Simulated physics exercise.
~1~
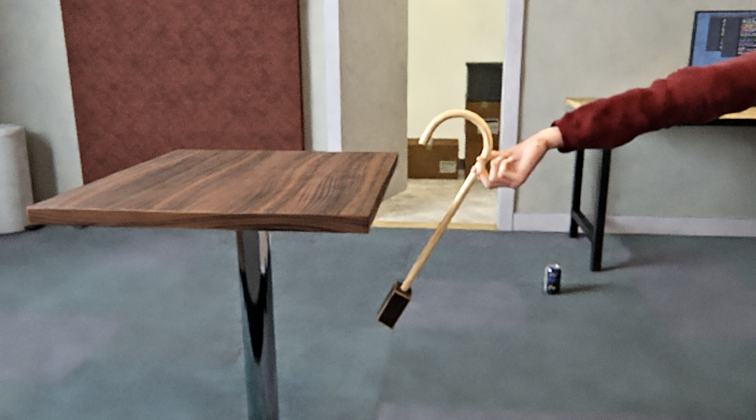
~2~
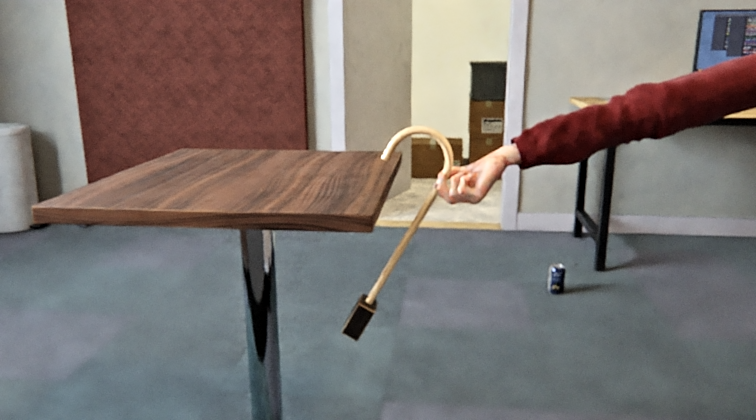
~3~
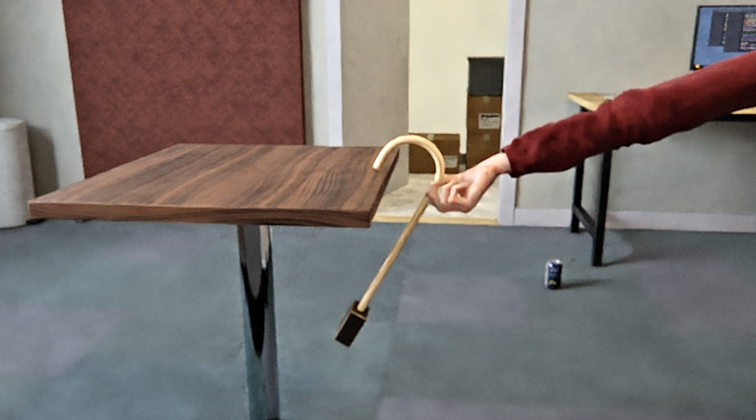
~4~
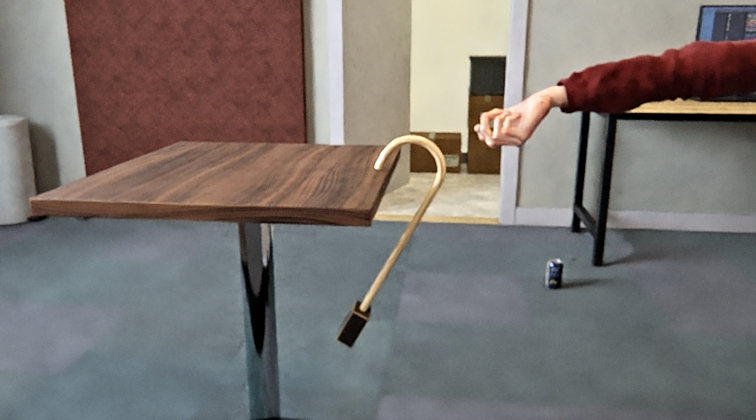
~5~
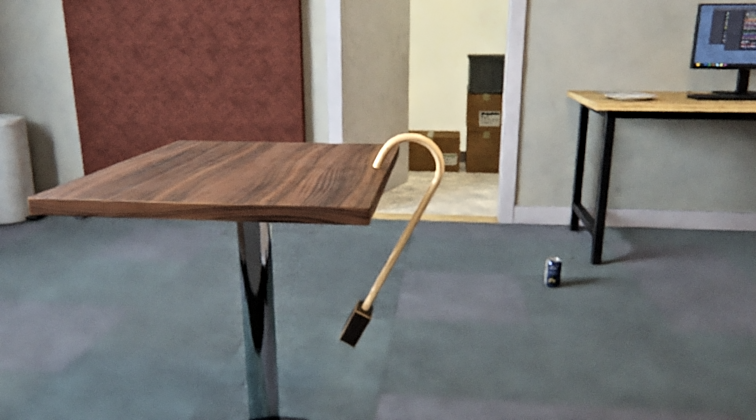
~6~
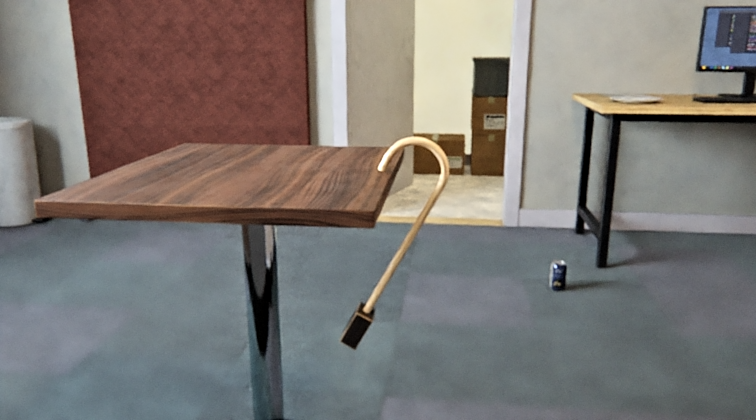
In an office room, a hand hooks a curved wooden cane with a dark end block over a table edge, releases it, and it stays hanging.
